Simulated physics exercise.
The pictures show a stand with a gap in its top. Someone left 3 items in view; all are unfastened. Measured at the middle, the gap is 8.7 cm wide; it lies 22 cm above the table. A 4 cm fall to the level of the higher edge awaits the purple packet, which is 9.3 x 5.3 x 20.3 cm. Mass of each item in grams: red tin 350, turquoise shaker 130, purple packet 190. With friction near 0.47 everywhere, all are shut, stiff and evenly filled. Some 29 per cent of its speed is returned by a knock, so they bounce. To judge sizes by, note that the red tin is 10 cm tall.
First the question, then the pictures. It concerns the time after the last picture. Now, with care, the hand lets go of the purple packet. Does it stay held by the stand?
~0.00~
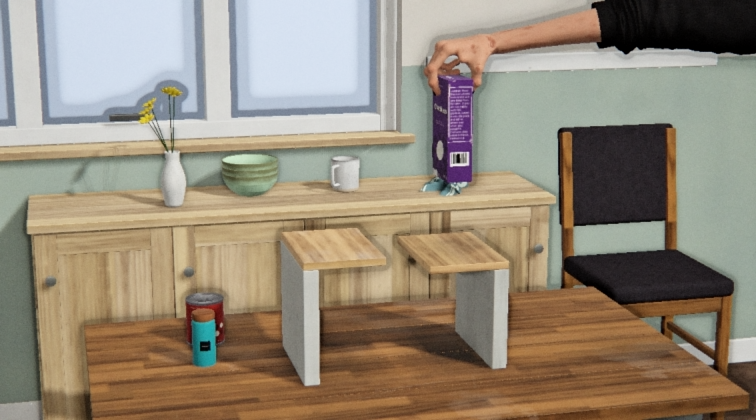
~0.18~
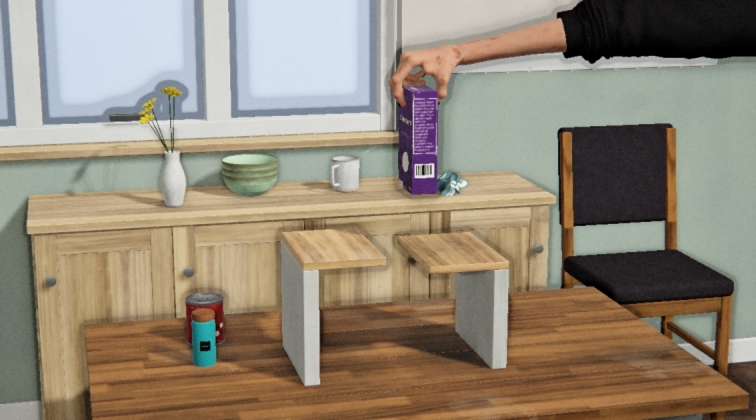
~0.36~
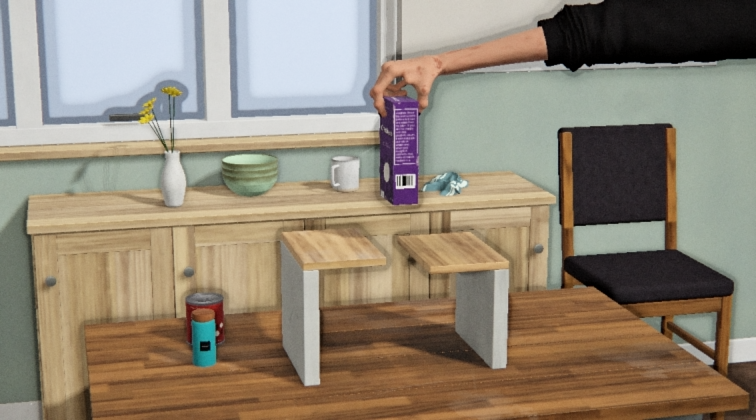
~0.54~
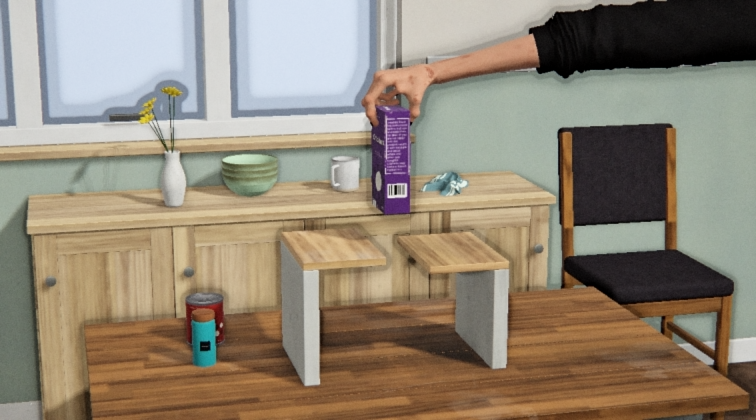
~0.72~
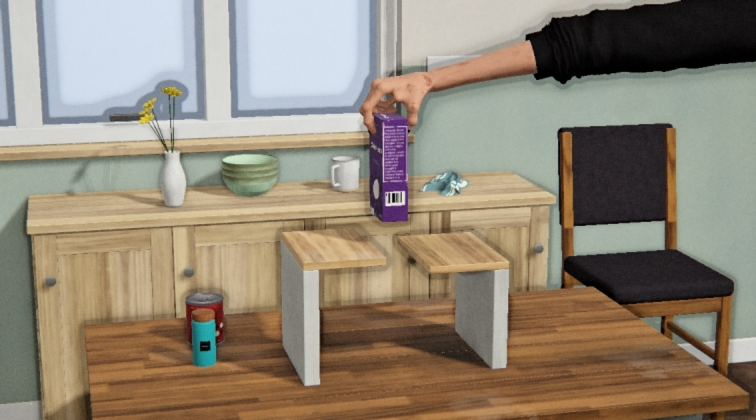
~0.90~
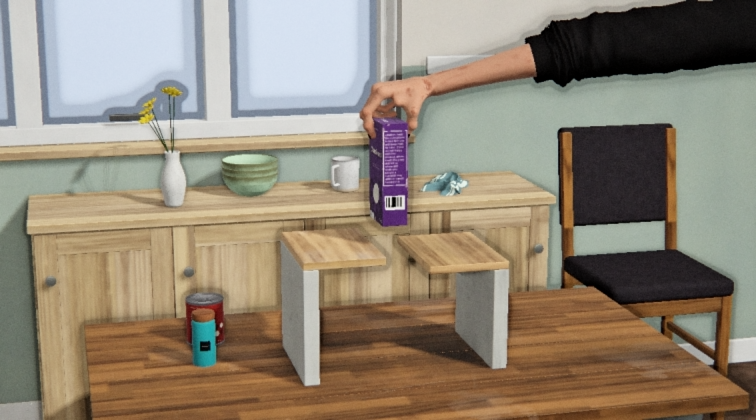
Falls clear.
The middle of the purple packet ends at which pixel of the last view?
Roughly (388, 309).
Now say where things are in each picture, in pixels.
In the first frame, 15 cm still to go; purple packet (452, 128); red tin (205, 320).
In the second frame, 8 cm still to go; purple packet (418, 139); red tin (205, 320).
In the third frame, 5 cm still to go; purple packet (399, 150); red tin (205, 320).
In the fourth frame, 2 cm still to go; purple packet (391, 158); red tin (205, 320).
In the fifth frame, 1 cm still to go; purple packet (388, 167); red tin (205, 320).
Poised above the slot; purple packet (388, 171); red tin (205, 320), in the sixth frame.
Around 1.20 s, purple packet shifted 20 cm near (388, 267).
Around 1.50 s, purple packet shifted 28 cm near (388, 310).
Finally (3.5 s), not toppled but over 4 cm from the start, purple packet; the other 2 still in place (within 4 cm). Final places as that camera would see them, purple packet near (388, 310). The packet drops through.
